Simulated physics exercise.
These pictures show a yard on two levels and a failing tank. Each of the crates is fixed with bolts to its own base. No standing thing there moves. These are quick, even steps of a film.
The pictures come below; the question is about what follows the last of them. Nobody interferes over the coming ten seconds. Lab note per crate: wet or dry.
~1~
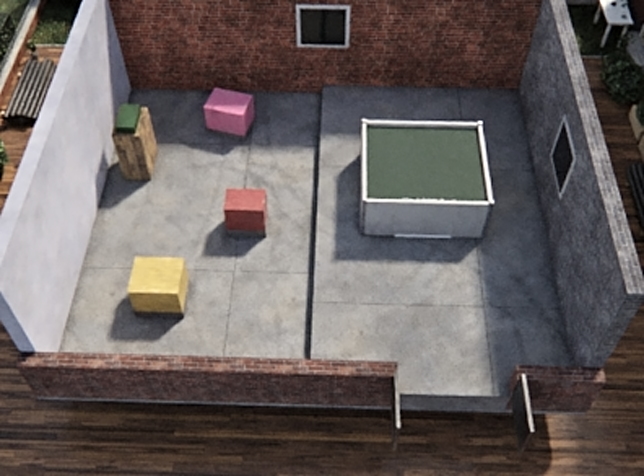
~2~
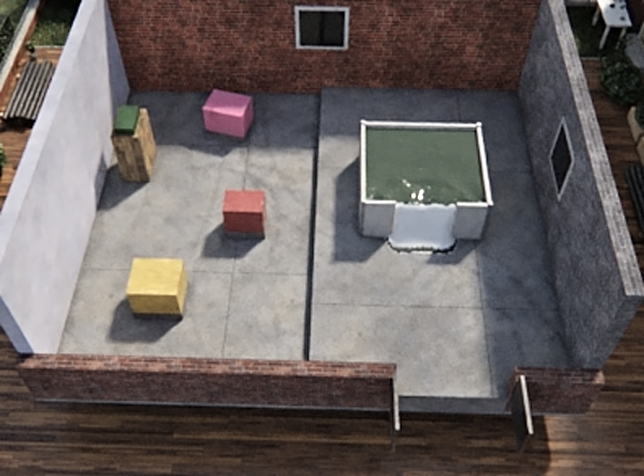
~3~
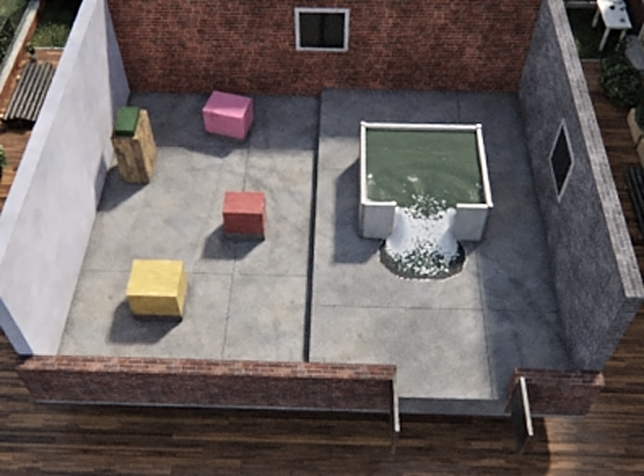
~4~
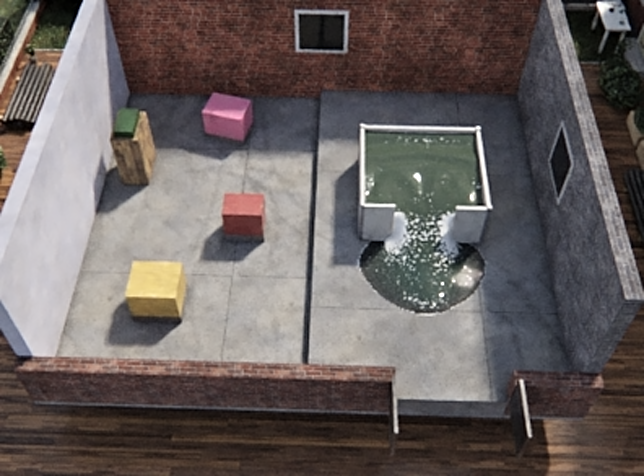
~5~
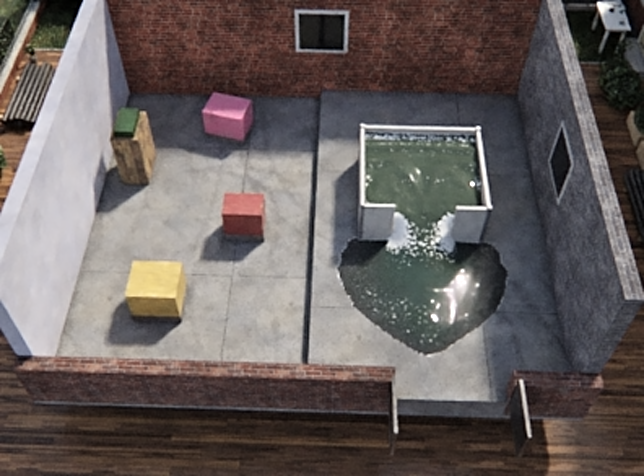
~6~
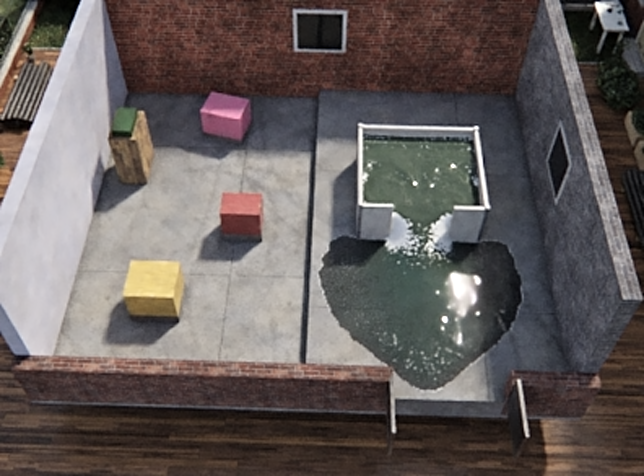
Result - red crate: Dry; yellow crate: Dry; pink crate: Dry.
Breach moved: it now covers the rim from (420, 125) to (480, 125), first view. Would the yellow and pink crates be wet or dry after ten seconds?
Within ten seconds the yellow crate stays untouched and the pink crate is drenched.
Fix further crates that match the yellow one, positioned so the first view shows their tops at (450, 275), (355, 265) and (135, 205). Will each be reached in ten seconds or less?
So, in the order given: Flooded, flooded, untouched.
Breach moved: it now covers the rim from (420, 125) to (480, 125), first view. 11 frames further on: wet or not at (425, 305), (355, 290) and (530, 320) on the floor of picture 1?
One after the other: Dry, not flooded, not flooded.
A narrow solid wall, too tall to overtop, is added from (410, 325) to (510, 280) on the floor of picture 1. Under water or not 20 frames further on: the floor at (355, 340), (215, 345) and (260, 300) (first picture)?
Taking the three spots in order: Soaked, soaked, soaked.
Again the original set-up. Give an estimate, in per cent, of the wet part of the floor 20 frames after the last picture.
Around 35 percent.
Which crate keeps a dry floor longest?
That's the one in pink.
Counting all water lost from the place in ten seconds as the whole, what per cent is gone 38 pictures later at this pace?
Close to 80 per cent.
A moment on, water covers 25 % of the floor; the red crate not reached, the yellow crate not reached, the pink crate not reached.
Next, water covers 25 % of the floor; the red crate not reached, the yellow crate not reached, the pink crate not reached.
Then, water covers 35 % of the floor; the red crate not reached, the yellow crate water round its plinth, the pink crate not reached.
Later, water covers 55 % of the floor; the red crate water round its plinth, the yellow crate water round its plinth, the pink crate not reached.
In the end, water covers 75 % of the floor; the red crate stayed above the water, the yellow crate stayed above the water, the pink crate stayed above the water.
